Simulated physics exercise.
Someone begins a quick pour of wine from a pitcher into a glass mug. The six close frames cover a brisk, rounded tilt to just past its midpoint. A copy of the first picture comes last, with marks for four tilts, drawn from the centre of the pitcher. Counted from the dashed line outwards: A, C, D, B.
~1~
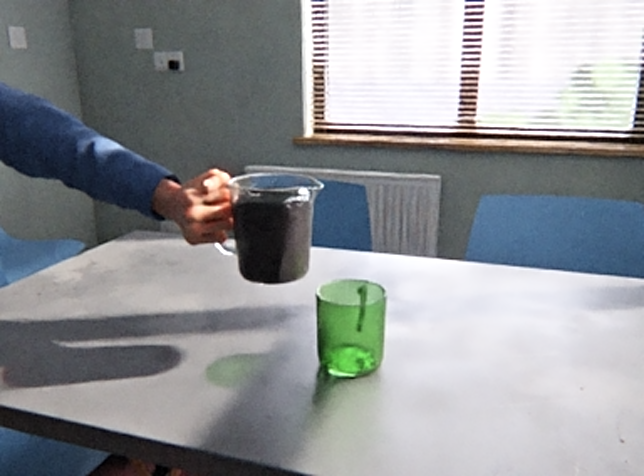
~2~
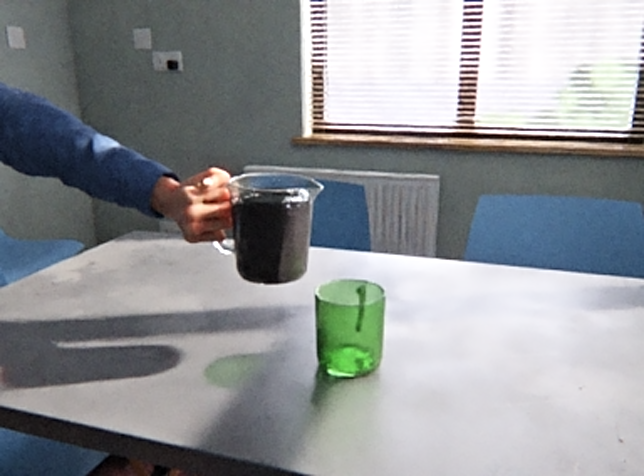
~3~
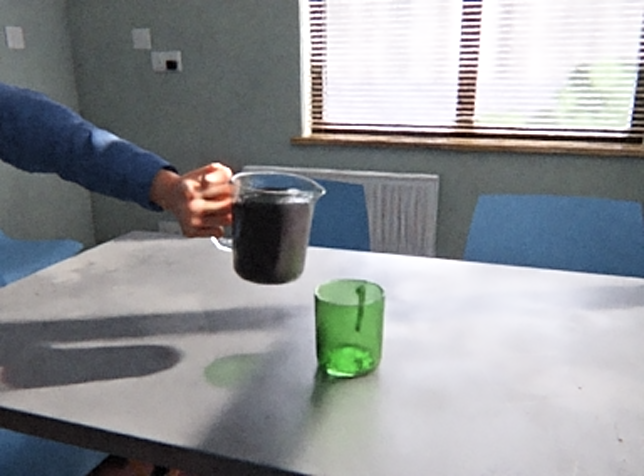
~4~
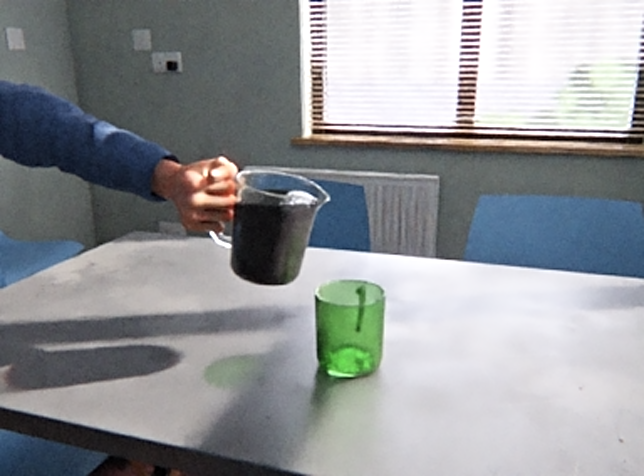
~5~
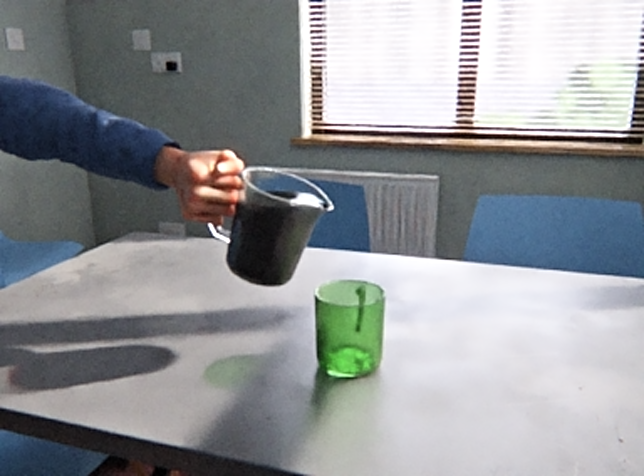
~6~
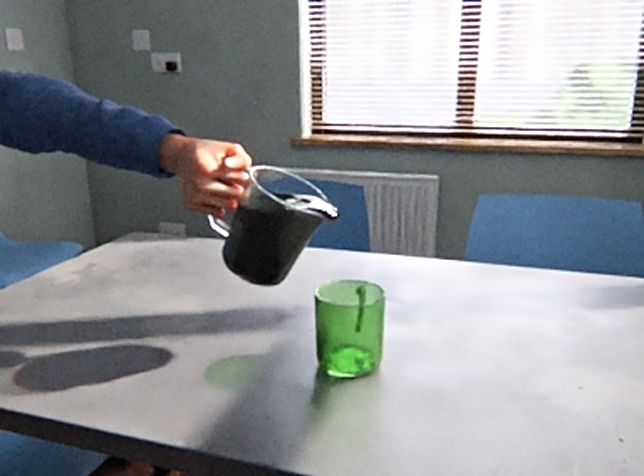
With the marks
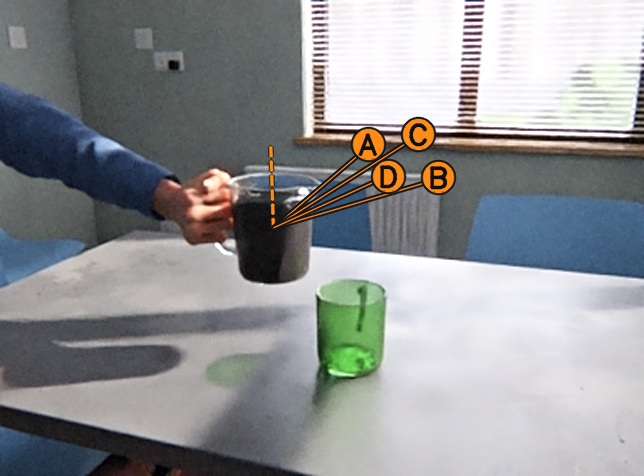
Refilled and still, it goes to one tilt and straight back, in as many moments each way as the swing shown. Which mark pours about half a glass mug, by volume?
Use tilt C.
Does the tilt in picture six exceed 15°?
Yes.
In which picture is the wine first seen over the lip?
In picture 6.
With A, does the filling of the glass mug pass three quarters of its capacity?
No, less.
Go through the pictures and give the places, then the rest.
Upright, lip at (320, 187); rim of the glass mug round (351, 291); nothing has left yet, in the first picture.
Upright, lip at (320, 188); nothing has left yet, in the second picture.
Tipped about 5°, lip at (322, 192); nothing has left yet, in the third picture.
Tipped about 12°, lip at (327, 199); nothing has left yet, in the fourth picture.
Tipped about 19°, lip at (330, 208); nothing has left yet, in the fifth picture.
Tipped about 27°, lip at (333, 217); wine is over the lip, down to (333, 217), in the sixth picture.
In orange, A at (356, 157); B at (422, 183); C at (404, 144); D at (372, 182).
For tilt A, the glass mug ends with about 37 % of what it can hold.
For tilt B, the glass mug ends with about 78 % of what it can hold; 4 % of the wine is spilt.
For tilt C, the glass mug ends with about 50 % of what it can hold.
For tilt D, the glass mug ends with about 66 % of what it can hold.
